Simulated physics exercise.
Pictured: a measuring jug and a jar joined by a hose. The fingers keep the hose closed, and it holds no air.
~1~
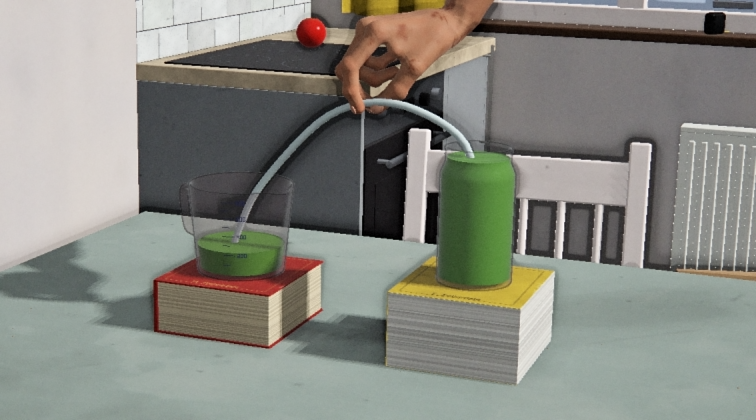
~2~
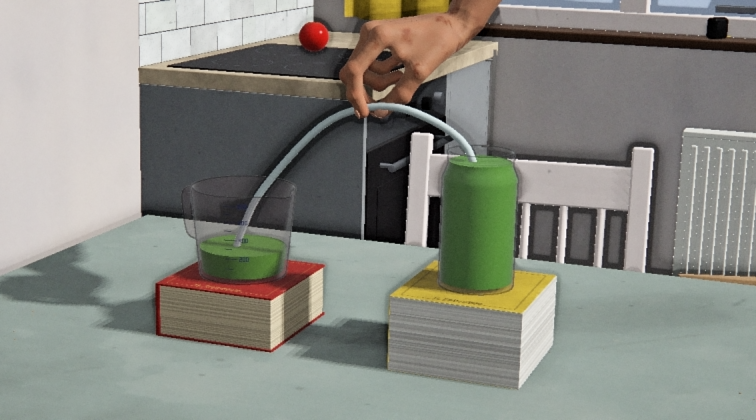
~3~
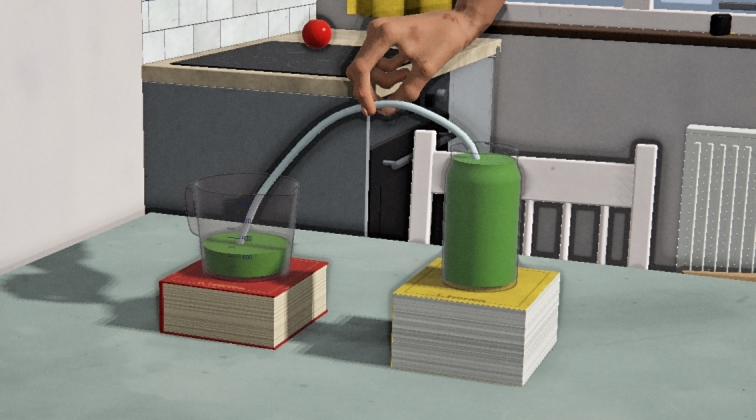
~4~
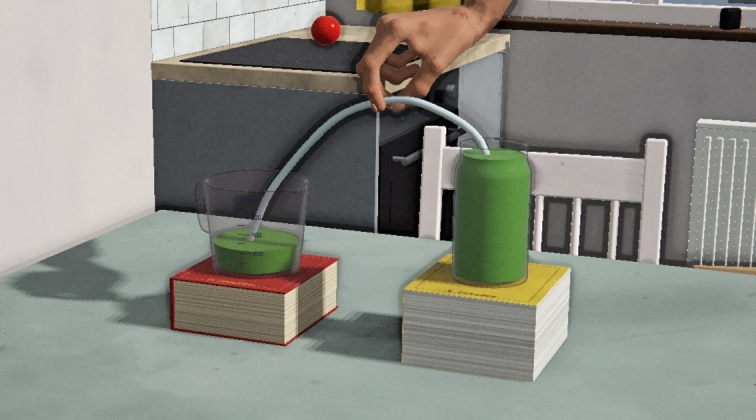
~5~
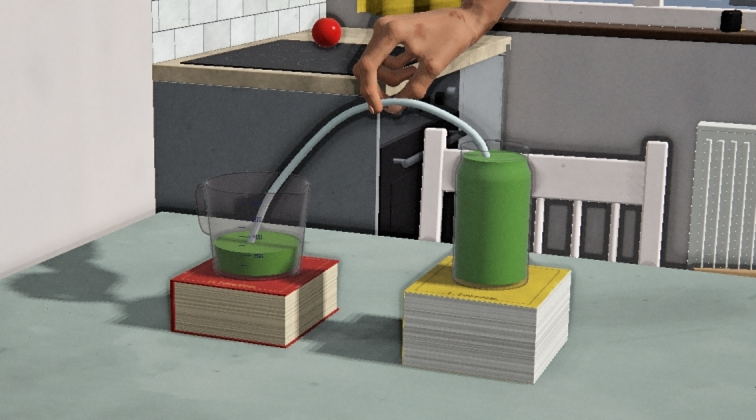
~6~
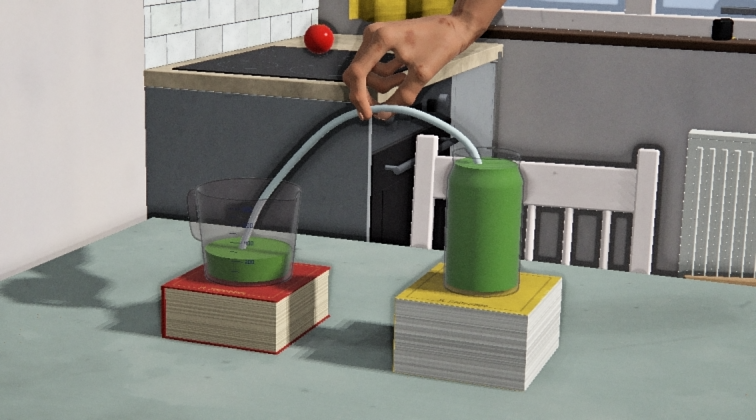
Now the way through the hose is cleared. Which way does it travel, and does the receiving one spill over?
Flow: To the left; taker: No spill.
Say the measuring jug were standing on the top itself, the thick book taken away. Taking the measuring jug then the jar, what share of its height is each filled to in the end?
First 90 %, second 10 %.
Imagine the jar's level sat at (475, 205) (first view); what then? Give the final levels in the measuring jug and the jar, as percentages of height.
About 55 per cent and 25 per cent, in that order.
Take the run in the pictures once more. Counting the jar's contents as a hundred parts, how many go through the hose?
About 60 per cent.
A moment on, the measuring jug is about half full; the jar is about two thirds full.
Further on, the measuring jug is about two thirds full; the jar is about half full.
When it is over, the measuring jug is about three quarters full; the jar is about a third full; the two surfaces are level.
